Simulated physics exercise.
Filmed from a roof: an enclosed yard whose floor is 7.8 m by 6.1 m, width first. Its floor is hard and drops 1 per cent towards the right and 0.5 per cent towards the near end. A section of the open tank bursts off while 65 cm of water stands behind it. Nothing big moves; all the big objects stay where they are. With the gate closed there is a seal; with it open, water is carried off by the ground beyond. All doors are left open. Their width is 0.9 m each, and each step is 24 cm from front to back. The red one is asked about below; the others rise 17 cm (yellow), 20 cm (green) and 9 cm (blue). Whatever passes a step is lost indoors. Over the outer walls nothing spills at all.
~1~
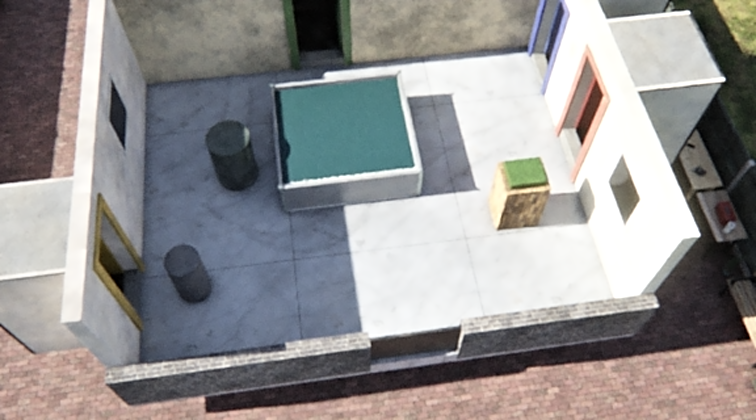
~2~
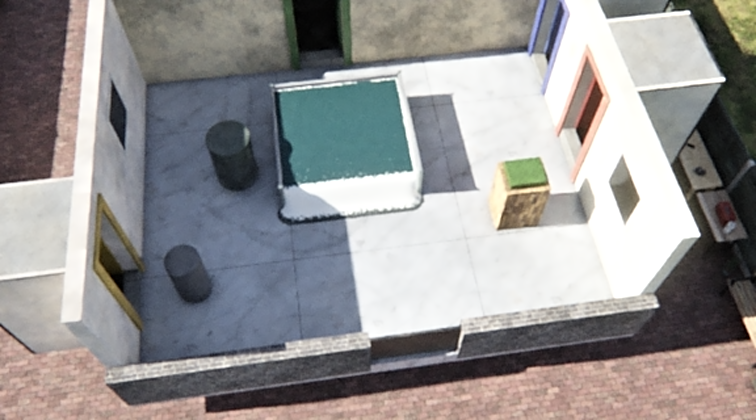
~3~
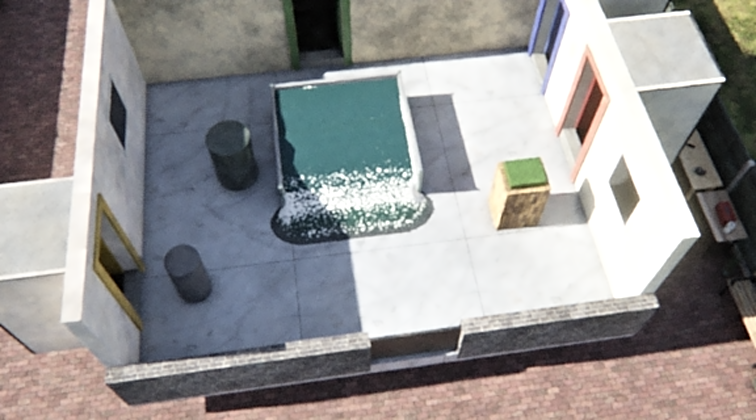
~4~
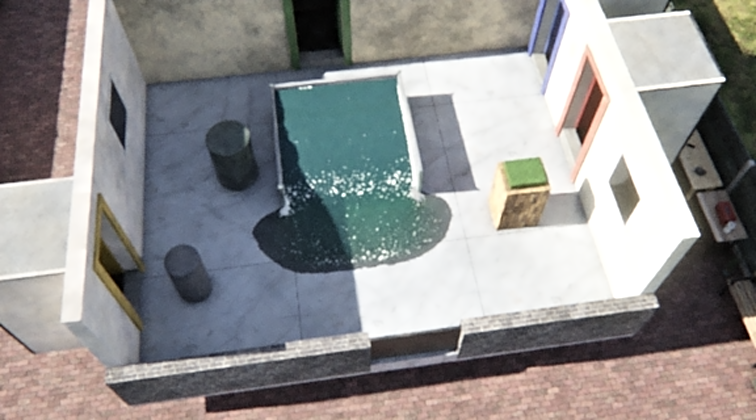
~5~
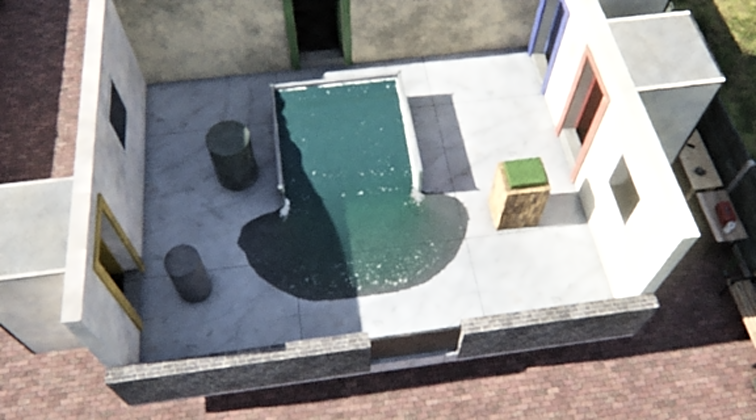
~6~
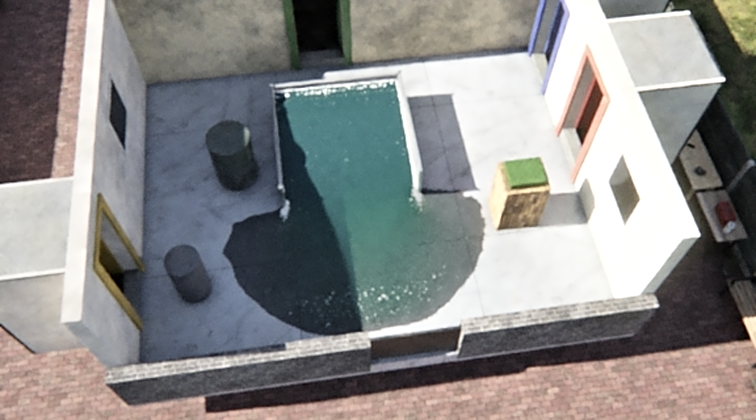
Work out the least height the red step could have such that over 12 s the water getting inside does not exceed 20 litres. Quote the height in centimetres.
The least height is about 5.5 cm.
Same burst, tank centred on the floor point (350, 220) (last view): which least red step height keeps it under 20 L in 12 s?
Some 6.0 cm.
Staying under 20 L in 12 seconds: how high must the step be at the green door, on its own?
At green, roughly 10.5 cm.
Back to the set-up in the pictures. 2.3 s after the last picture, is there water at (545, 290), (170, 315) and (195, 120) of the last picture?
In turn: Flooded, wet, not reached.
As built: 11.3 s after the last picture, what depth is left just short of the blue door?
A ruler would read roughly 14.5 cm.
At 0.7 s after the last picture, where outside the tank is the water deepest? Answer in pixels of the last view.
At about pixel (368, 340).
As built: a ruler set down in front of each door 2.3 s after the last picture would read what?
Centimetres: Yellow = 14, red = 0, green = 0, blue = 0.
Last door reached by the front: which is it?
The green one comes last.
Then, 0.7 s after the last picture water covers 35 % of the floor, deepest (42 cm) near (368, 340); it has not reached the red door.
Then, 2.3 s after the last picture water covers 45 % of the floor, deepest (42 cm) near (619, 317); it has not reached the red door.
Then, 11.3 s after the last picture water covers 100 % of the floor, deepest (16 cm) near (519, 52); 8 cm at the red door, 0 litres in over its 26 cm step.
At the red door as built, the water peaked near 11 cm, 4.7 s after the last picture.
Run again over the same 12 s with other heights there, 28 litres in over 5 cm, 10 litres over 7 cm. The limit of 20 litres is kept from about 5.5 cm up.
